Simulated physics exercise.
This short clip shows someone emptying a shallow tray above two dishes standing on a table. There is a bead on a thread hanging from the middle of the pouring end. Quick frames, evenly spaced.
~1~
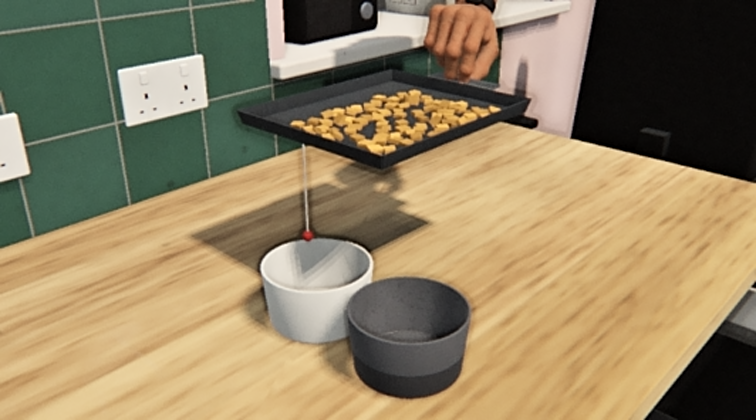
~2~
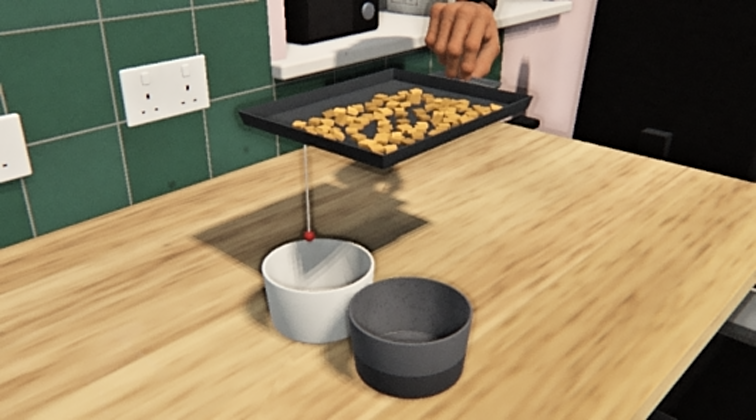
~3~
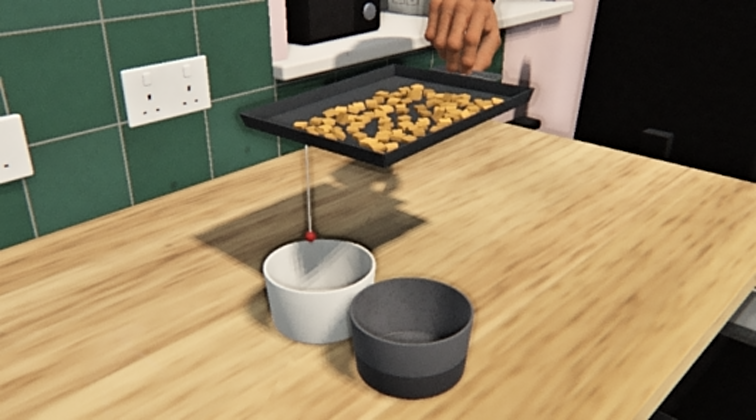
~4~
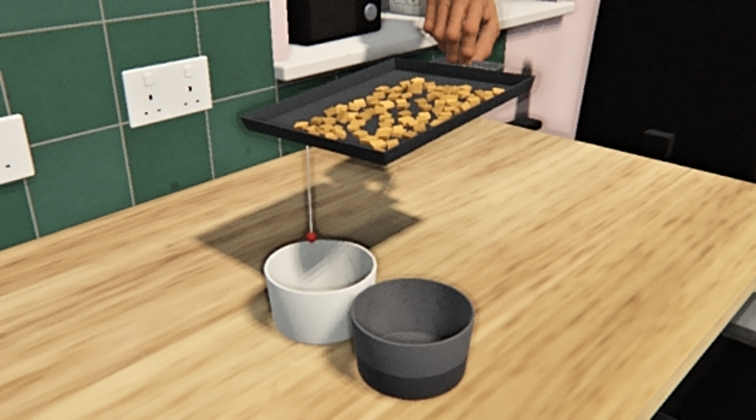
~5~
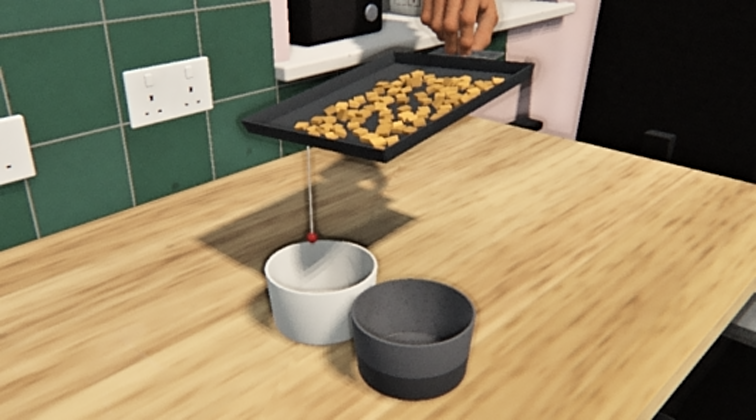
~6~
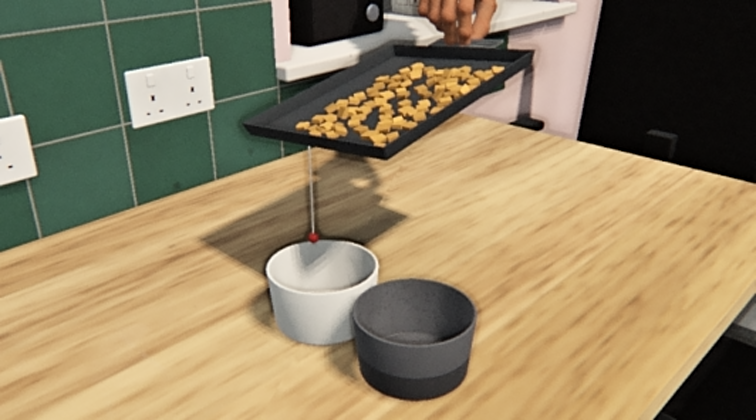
At first, a hand holds a dark shallow tray of golden cereal squares nearly level above a white dish and a dark grey dish on a wooden table. Then the hand gradually tilts the tray slightly, its far side rising and near left corner dipping, while the cereal stays on it.
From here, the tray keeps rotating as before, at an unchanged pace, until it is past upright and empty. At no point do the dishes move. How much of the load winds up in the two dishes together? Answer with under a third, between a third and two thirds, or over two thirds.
The two dishes together get under a third of it.
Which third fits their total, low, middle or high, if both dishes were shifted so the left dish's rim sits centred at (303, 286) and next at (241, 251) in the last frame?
For the first try it's under a third, and for the second it's one to two thirds.
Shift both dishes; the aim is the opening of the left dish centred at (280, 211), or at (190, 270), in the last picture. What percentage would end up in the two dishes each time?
Trial 1 40%, trial 2 0%.
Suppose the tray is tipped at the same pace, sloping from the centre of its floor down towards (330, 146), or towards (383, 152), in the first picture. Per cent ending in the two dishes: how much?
Around 80 per cent first, around 40 per cent next.
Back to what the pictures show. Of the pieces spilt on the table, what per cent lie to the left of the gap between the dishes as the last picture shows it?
Close to 100 in a hundred.
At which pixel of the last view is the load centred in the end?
Near (253, 279), more or less.
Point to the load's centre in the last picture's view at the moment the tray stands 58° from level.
Load centre: Approx. (302, 114).
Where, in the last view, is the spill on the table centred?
Close to (253, 279).
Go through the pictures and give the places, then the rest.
Corners of the pouring end at (242, 110) and (382, 154), level; middle of the load at (400, 115), cereal squares; left dish at (277, 307); right dish at (367, 359); bead on its thread at (308, 236), in the first picture.
Corners of the pouring end at (243, 111) and (383, 153), level; middle of the load at (401, 114), in the second picture.
Corners of the pouring end at (244, 113) and (384, 152), tipped barely, lowest at the left corner; middle of the load at (402, 111), in the third picture.
Corners of the pouring end at (245, 116) and (384, 150), tipped a little, lowest at the left corner; middle of the load at (403, 106), in the fourth picture.
Corners of the pouring end at (246, 119) and (383, 148), tipped a little, lowest at the left corner; middle of the load at (403, 101), in the fifth picture.
Corners of the pouring end at (247, 122) and (383, 145), tipped a little, lowest at the left corner; middle of the load at (403, 95); left dish at (282, 309); right dish at (373, 361), in the sixth picture.
Soon after the last picture, tray tipped steeply; nearly all on the tray; a small part in the air.
A little later, tray tipped right over; about half on the tray; a stray few in the left dish; about a quarter outside both; about a third in the air.
Later still, tray tipped past a quarter turn; a stray few in the left dish; nearly all outside both.
At rest, tray tipped past a quarter turn; none in the right dish; a stray few in the left dish; nearly all outside both.
